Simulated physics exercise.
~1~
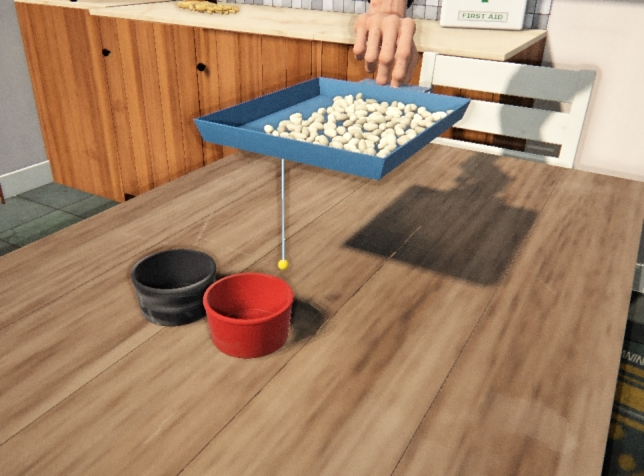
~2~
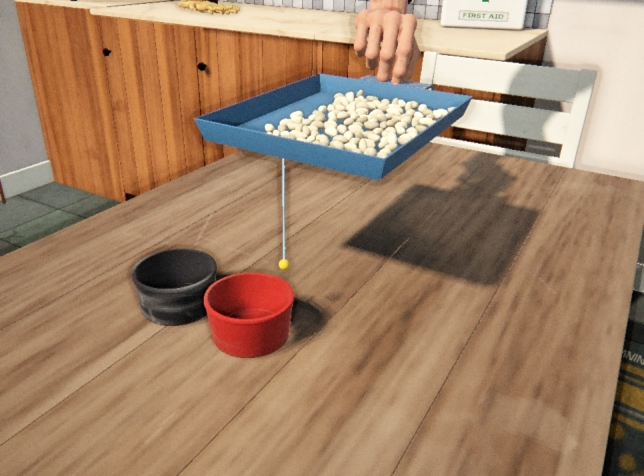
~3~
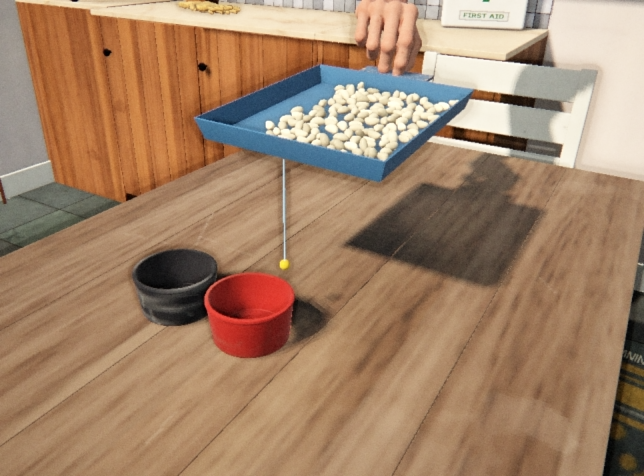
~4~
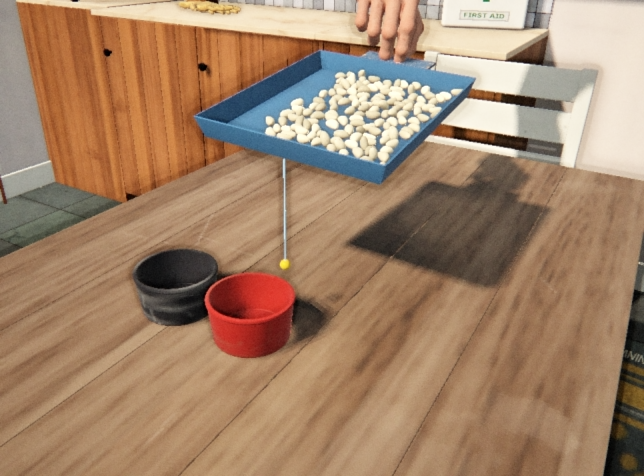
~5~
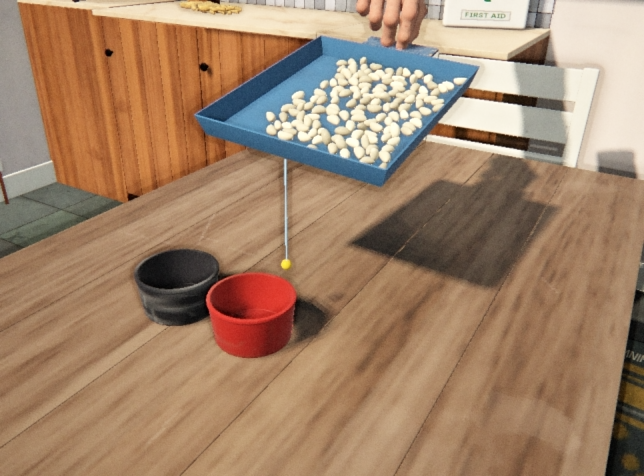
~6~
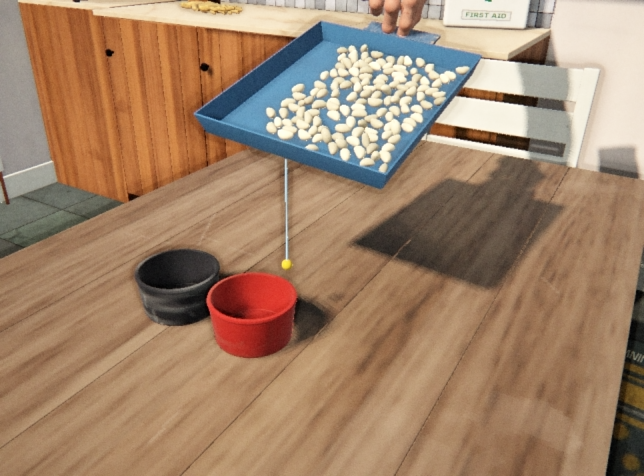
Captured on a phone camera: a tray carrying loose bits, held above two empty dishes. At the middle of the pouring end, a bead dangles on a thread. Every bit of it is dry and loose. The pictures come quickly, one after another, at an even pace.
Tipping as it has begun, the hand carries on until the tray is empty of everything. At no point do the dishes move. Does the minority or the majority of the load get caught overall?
The minority of it gets caught.
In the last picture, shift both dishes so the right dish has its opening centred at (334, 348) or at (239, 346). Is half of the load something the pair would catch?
Result - try one, below the halfway mark; try two, below the halfway mark.
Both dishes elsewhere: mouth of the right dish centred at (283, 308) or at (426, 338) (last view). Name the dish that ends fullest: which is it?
Well, the first go goes to the rightmost dish, and the second to the leftmost dish.
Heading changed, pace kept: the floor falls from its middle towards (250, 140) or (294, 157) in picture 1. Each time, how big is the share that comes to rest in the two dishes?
First case: 30 %; second case: 40 %.
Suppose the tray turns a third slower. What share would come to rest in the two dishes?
I'd expect close to 10 per cent.
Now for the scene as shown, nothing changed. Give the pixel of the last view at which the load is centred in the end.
Centre at rest, last view: Approx. (341, 364).
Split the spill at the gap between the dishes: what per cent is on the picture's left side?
Close to 0 per cent of the spill, I think.
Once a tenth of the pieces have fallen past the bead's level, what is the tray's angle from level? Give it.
Angle: Close to 110°.
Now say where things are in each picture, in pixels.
The first picture shows corners of the pouring end (203, 119) and (380, 155), level; middle of the load (362, 123), white beans; left dish (147, 302); right dish (223, 333); bead on its thread (284, 265).
The second picture shows corners of the pouring end (204, 118) and (381, 155), level; middle of the load (362, 121).
The third picture shows corners of the pouring end (204, 117) and (381, 157), tipped barely, lowest at the right corner; middle of the load (363, 116).
The fourth picture shows corners of the pouring end (203, 115) and (381, 161), tipped a little, lowest at the right corner; middle of the load (364, 109).
The fifth picture shows corners of the pouring end (204, 114) and (382, 164), tipped a little, lowest at the right corner; middle of the load (365, 102).
The sixth picture shows corners of the pouring end (203, 112) and (382, 168), tipped clearly, lowest at the right corner; middle of the load (366, 94); left dish (151, 302); right dish (227, 333).
Just after the last frame, tray tipped steeply; every one on the tray.
A moment on, tray tipped past a quarter turn; almost all on the tray; just a few outside both.
Further on, tray tipped past a quarter turn; about a tenth in the right dish; the larger part outside both.
When it is over, tray tipped past a quarter turn; about a tenth in the right dish; not one in the left dish; the larger part outside both.
